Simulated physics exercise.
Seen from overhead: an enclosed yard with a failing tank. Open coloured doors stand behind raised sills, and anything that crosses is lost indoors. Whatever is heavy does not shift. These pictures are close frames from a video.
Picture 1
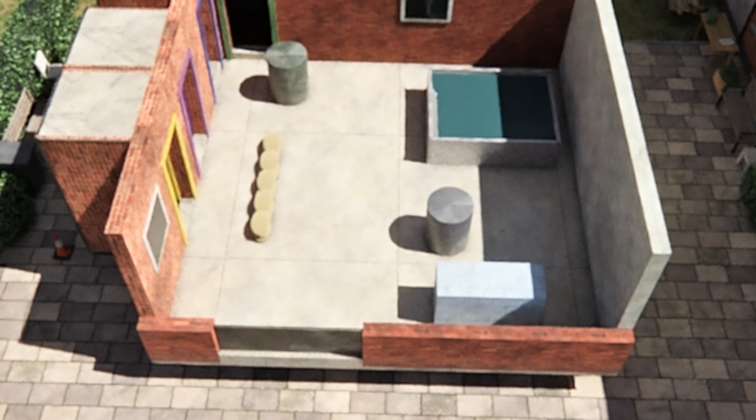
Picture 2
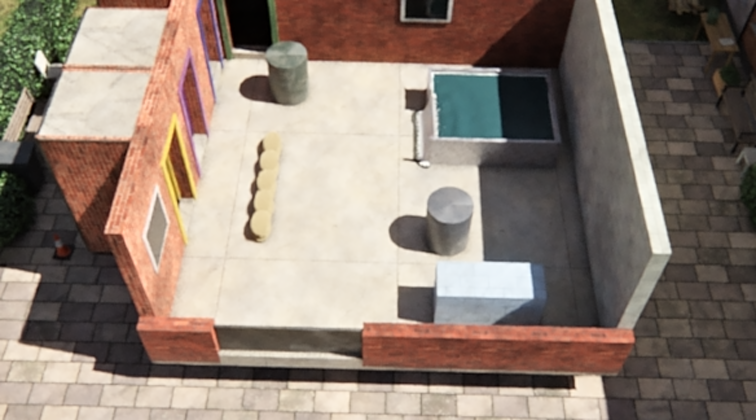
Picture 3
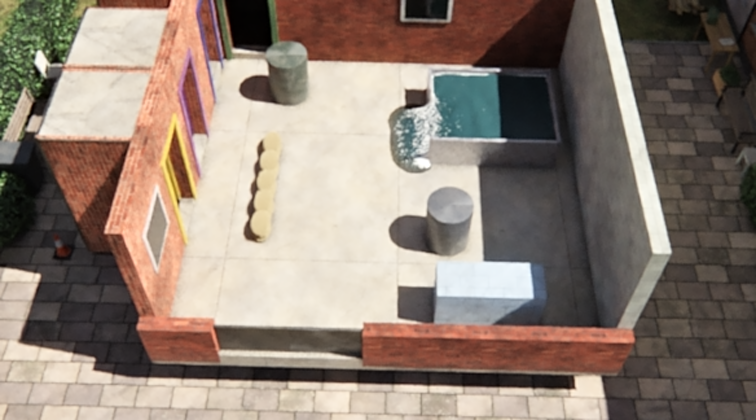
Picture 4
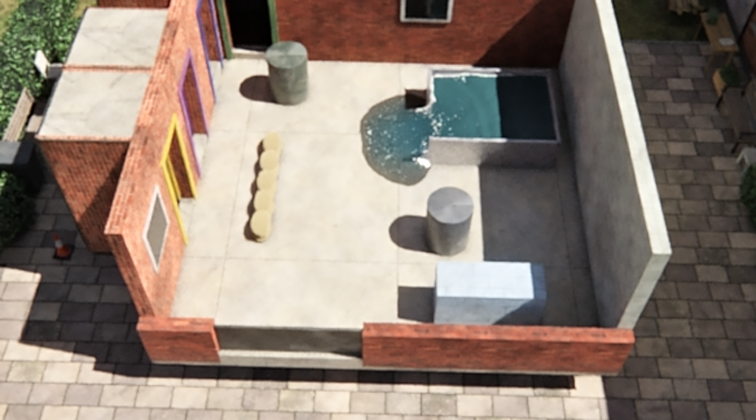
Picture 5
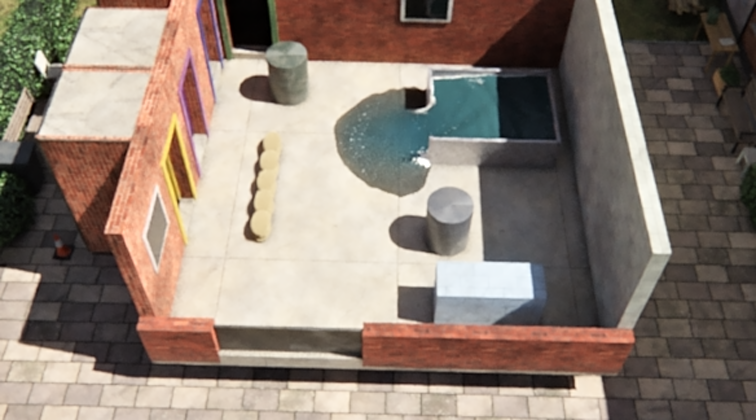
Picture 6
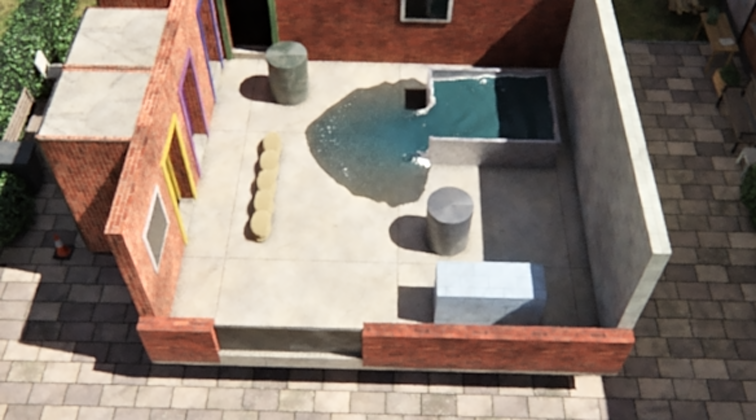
Water burst out of the left side of a tank in a walled yard, splashed onto the pale floor, and spread leftward in a widening blue pool toward a row of round tan objects.
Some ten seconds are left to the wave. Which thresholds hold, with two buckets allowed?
One by one: The yellow door is going to let through more than allowed; the purple door is going to let through no more than allowed; the blue door is going to let through no more than allowed; the green door is going to let through no more than allowed.
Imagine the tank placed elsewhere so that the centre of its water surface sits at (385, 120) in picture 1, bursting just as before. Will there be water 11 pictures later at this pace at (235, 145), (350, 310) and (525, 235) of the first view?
Log: Flood; flood; no flood.
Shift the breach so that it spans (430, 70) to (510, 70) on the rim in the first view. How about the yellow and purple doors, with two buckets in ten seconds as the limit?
Check - yellow: Comes out below; purple: Comes out below.
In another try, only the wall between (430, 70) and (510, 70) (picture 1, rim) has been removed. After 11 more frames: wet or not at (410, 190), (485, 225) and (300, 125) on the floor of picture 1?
The first spot is spared, the second spared and the third soaked.
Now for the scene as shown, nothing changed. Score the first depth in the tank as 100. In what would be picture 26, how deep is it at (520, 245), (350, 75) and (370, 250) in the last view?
In order: About 0, 8 and 2 in a hundred.
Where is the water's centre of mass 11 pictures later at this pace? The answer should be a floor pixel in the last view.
Point: (410, 138).
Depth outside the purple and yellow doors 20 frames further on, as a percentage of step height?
Respectively about 100 and 60 per cent.
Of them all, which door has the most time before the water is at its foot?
The yellow one.
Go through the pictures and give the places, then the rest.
The first picture shows the water tank at (492, 107) is whole and still.
In the second picture, water pours out at (431, 131) and has run to (424, 164).
In the third picture, the front is at (408, 168), out from the gap at (431, 131).
In the fourth picture, the front is at (366, 119), out from the gap at (431, 132).
In the fifth picture, water pours out at (431, 132) and has run to (338, 129).
In the sixth picture, water pours out at (431, 131) and has run to (311, 129).
A moment on, water covers 25 % of the floor; the yellow door not reached, the purple door not reached, the blue door not reached, the green door not reached.
Next, water covers 35 % of the floor; the yellow door not reached, the purple door wet at the sill, nothing in, the blue door wet at the sill, nothing in, the green door wet at the sill, nothing in.
Then, water covers 50 % of the floor; the yellow door wet at the sill, nothing in, the purple door under two buckets in, the blue door wet at the sill, nothing in, the green door wet at the sill, nothing in.
Later, water covers 70 % of the floor; the yellow door wet at the sill, nothing in, the purple door under two buckets in, the blue door wet at the sill, nothing in, the green door under two buckets in.
In the end, water covers 90 % of the floor; the yellow door over two buckets in, the purple door under two buckets in, the blue door wet at the sill, nothing in, the green door under two buckets in.
